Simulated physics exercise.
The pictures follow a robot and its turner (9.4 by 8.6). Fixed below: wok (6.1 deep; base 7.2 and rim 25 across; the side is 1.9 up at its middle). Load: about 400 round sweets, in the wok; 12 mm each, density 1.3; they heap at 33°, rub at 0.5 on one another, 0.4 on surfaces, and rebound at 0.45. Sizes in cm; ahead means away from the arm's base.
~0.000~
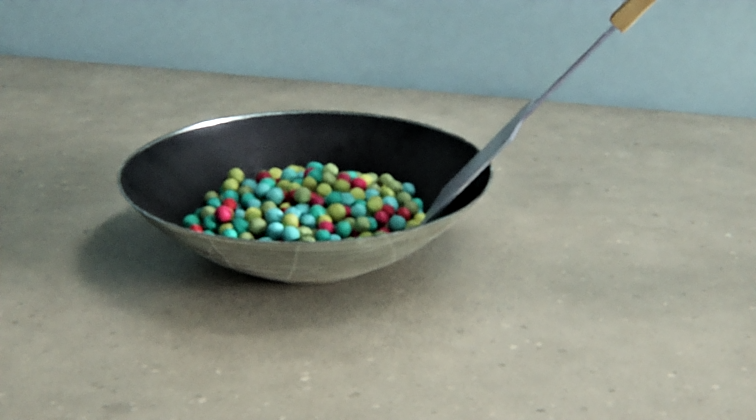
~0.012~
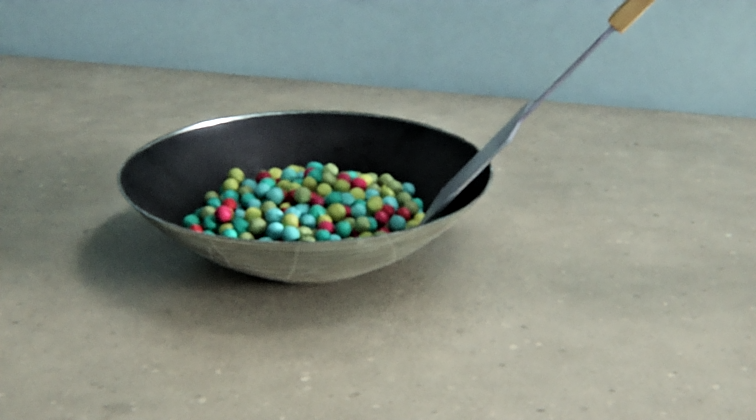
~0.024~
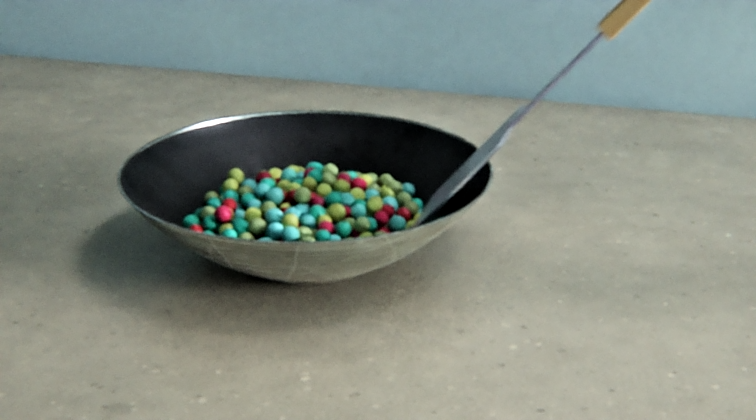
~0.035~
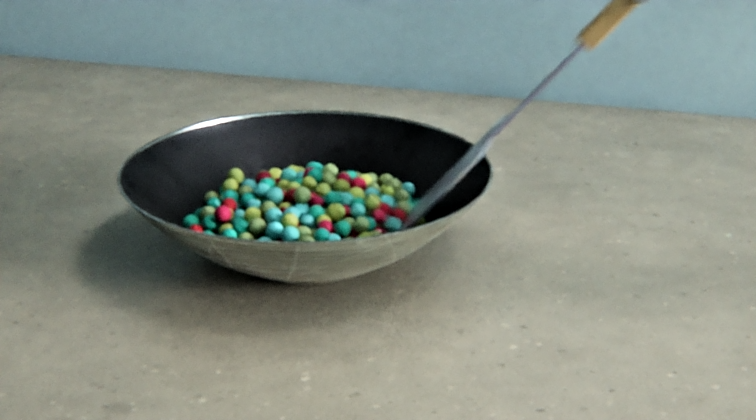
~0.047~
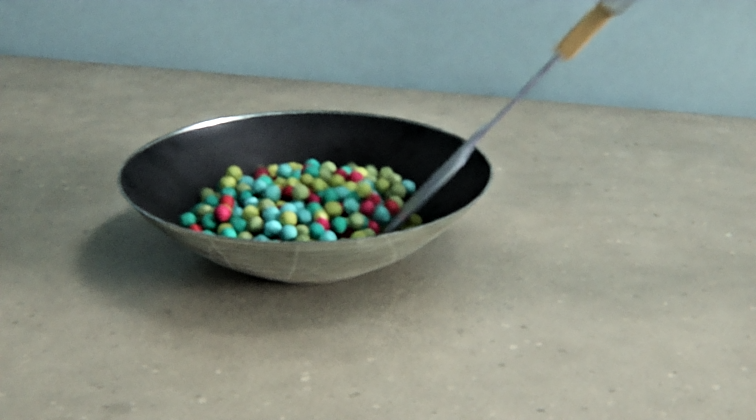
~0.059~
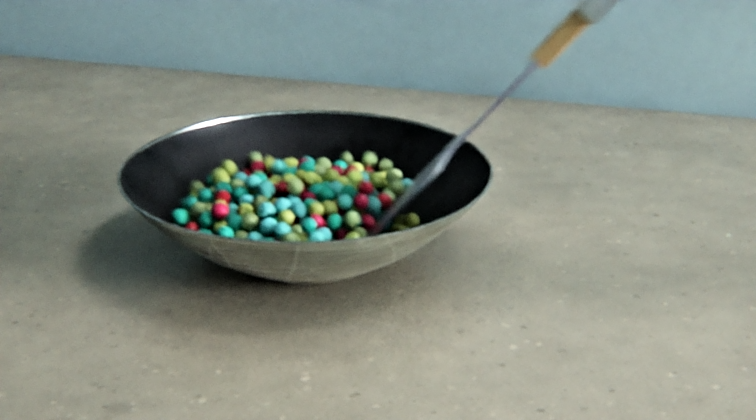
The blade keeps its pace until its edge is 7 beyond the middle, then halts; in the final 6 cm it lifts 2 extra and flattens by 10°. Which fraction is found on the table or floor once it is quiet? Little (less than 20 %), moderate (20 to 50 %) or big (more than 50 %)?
A big share, more than 50 %, ends on the table or floor.
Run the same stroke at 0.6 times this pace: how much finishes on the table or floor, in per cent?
Some 30 per cent.
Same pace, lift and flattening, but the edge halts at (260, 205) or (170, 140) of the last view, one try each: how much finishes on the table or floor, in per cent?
Some 15 and 65 per cent.
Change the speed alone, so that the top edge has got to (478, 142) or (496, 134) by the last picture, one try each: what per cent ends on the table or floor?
About 35 and 15 per cent.
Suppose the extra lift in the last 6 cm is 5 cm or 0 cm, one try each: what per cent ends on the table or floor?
About 50 and 45 per cent.
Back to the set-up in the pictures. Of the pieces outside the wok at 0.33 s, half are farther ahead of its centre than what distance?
About 22 cm.
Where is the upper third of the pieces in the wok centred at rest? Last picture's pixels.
Near (204, 206).
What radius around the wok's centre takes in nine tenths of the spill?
Roughly 55 cm.
After 0.09 s, sloping 50°, highest piece 8 above the table; 400 in the wok.
After 0.12 s, sloping 47°, highest piece 9 above the table; 400 in the wok.
After 0.33 s, sloping 40°, highest piece 14 above the table; 170 in the wok, 82 on the table or floor, 148 on the blade or in flight.
After 1.38 s, sloping 40°, highest piece 7 above the table; 230 on the table or floor, 170 in the wok.
In the end, 230 on the table or floor, 170 in the wok. That is 58 % on the table or floor.
